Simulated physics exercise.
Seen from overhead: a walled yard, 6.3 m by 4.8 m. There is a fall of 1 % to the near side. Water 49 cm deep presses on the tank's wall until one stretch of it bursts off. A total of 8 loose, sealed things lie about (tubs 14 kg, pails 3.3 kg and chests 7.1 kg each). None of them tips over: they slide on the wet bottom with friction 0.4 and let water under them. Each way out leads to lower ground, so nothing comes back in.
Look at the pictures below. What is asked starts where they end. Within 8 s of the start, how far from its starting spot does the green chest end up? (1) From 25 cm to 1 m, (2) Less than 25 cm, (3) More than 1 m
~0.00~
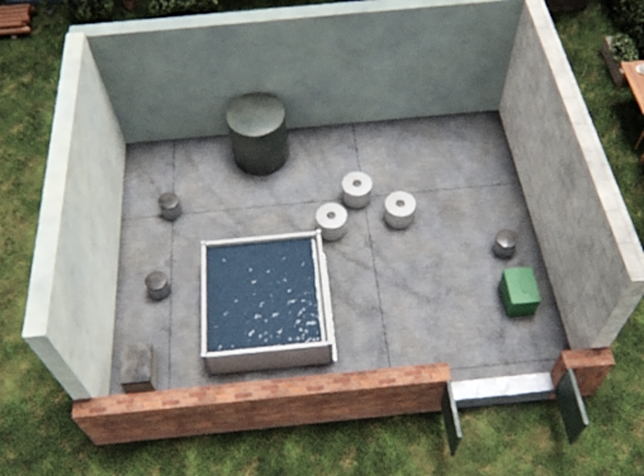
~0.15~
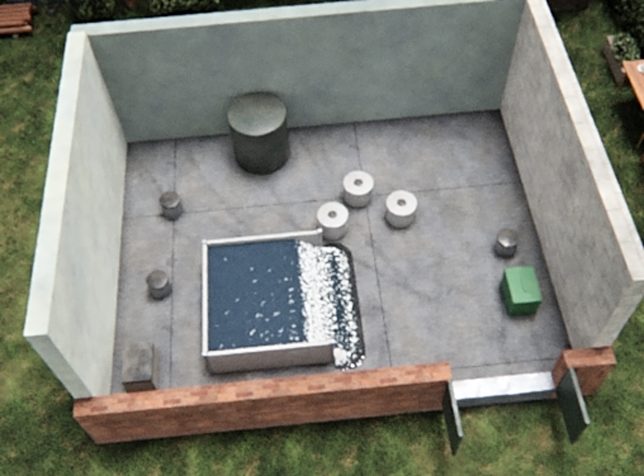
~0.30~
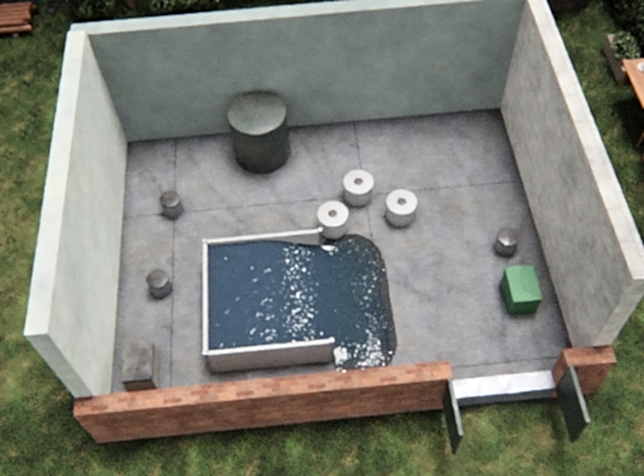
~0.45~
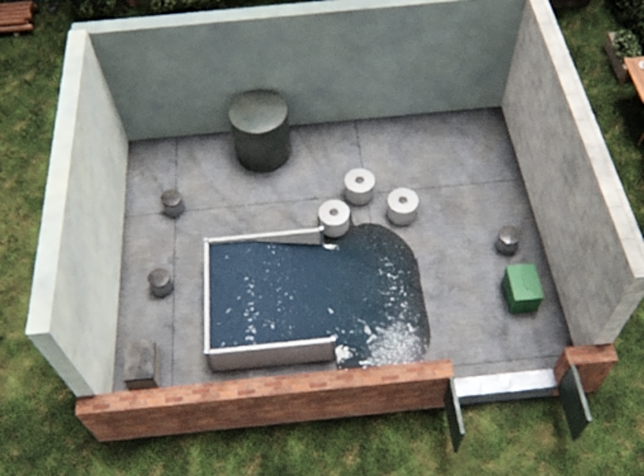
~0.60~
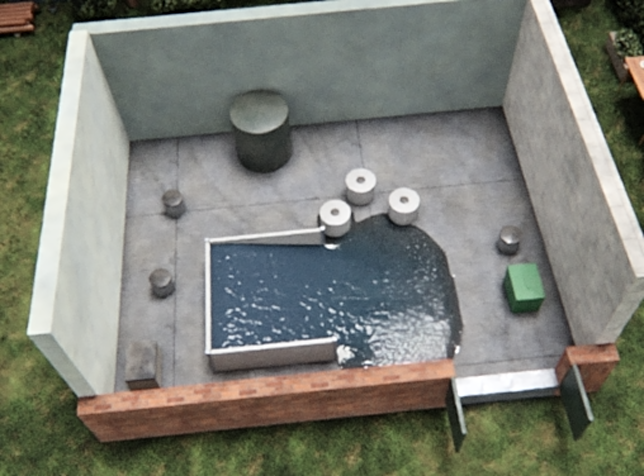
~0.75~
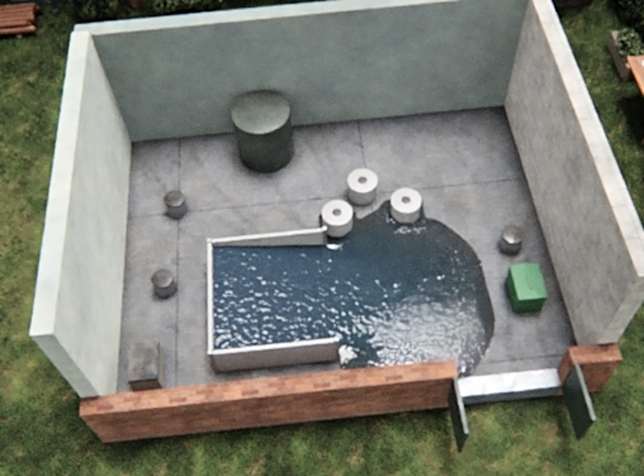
From 25 cm to 1 m.
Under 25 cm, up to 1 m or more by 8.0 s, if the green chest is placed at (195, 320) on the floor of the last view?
By that time it keeps its spot.
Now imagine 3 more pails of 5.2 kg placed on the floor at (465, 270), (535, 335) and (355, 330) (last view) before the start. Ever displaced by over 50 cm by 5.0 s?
In turn: More, more, past it.
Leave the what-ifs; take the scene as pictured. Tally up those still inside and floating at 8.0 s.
It comes to 2 of them.
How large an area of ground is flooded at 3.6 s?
Near 17 m2 in all.
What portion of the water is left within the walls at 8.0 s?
72 %.
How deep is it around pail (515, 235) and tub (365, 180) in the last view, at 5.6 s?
About 10 and 5 cm.
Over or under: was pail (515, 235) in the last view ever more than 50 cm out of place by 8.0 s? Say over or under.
Lab note: Result beyond threshold.
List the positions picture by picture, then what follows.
The first frame shows the green chest at (522, 285), on the bottom; 2.9 m2 under water; 0 of 8 have shifted.
The second frame shows the green chest at (523, 284) rests on the ground; 3.7 m2 under water; 0 of 8 have shifted.
The third frame shows the green chest at (524, 283), on the bottom; water covers 4.7 m2; 0 of 8 have shifted.
The fourth frame shows the green chest at (525, 281), on the bottom; 5.9 m2 under water; 0 of 8 have shifted.
The fifth frame shows the green chest at (526, 281) rests on the ground; water covers 7.0 m2; 0 of 8 have shifted.
The sixth frame shows the green chest at (529, 281), on the bottom; 8.2 m2 under water; 0 of 8 have shifted.
After 1.6 s the green chest is near (555, 277), 0.4 m from its start, afloat; 0 of 8 are out; 2 afloat.
After 3.6 s the green chest is near (534, 260), 0.3 m from its start, afloat; 0 of 8 are out; 2 afloat.
After 5.6 s the green chest is near (505, 243), 0.7 m from its start, afloat; 0 of 8 are out; 2 afloat.
After 8.0 s the green chest is near (503, 246), 0.6 m from its start, afloat; 0 of 8 are out; 2 afloat.
